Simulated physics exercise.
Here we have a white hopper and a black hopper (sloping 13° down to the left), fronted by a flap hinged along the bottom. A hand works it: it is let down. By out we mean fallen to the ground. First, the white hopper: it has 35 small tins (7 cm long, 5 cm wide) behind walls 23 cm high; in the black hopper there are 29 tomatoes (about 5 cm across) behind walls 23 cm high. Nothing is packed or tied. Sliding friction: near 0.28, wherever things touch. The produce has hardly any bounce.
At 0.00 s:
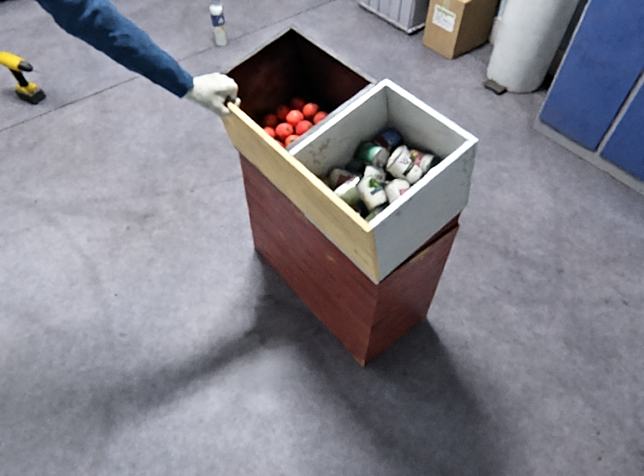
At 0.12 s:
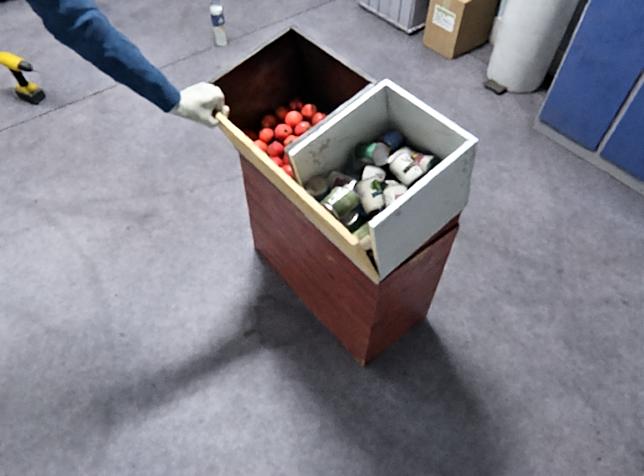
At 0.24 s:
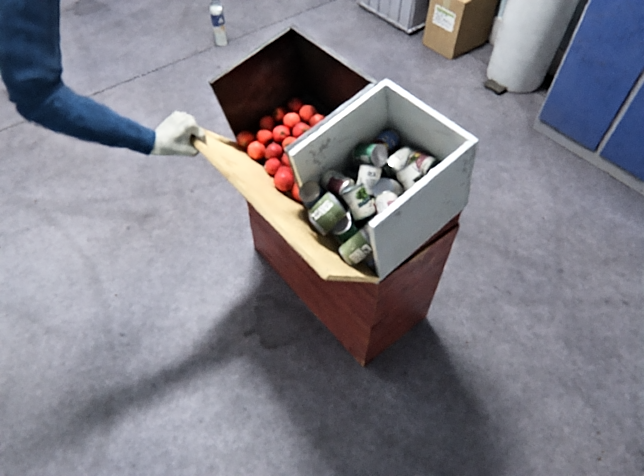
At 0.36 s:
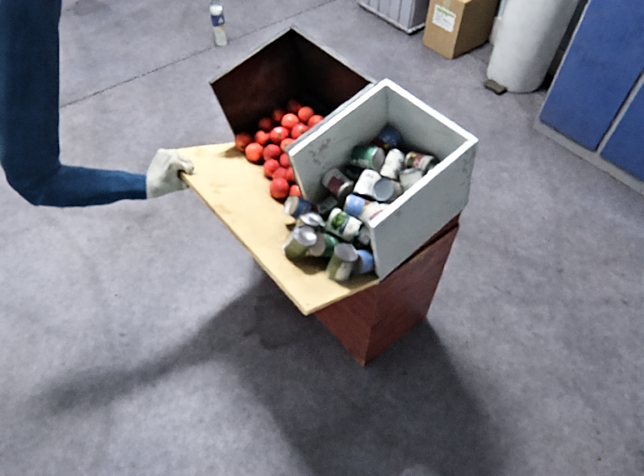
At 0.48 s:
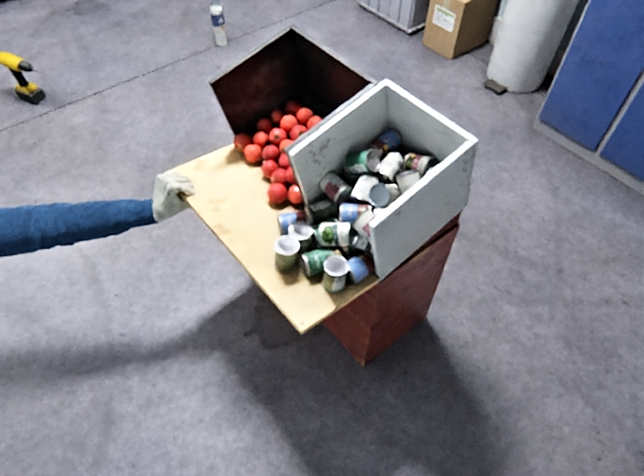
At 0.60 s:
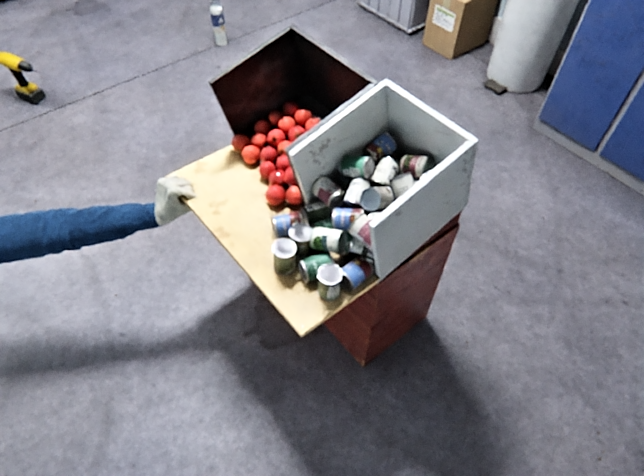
A gloved hand lowering a hinged wooden flap on black and white hoppers, with red tomatoes and small tins sliding onto it.
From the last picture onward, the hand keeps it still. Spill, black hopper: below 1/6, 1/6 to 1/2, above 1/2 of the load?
Most likely, less than one sixth of it drops to the ground.
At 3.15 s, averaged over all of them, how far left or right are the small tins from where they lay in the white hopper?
Leftwards, roughly 14 cm.
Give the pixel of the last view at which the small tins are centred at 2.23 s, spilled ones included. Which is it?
I'd put the middle close to (335, 236).
After 1.01 s, the white hopper has all 35 and the black hopper has all 29.
After 1.52 s, the white hopper is down by 2 of 35 and the black hopper has all 29.
After 2.23 s, the white hopper is down by 3 of 35 and the black hopper has all 29.
When it is over (at 3.15 s), the white hopper is down by 3 of 35 and the black hopper has all 29. Asked share, 0 of 29, 0 per cent.
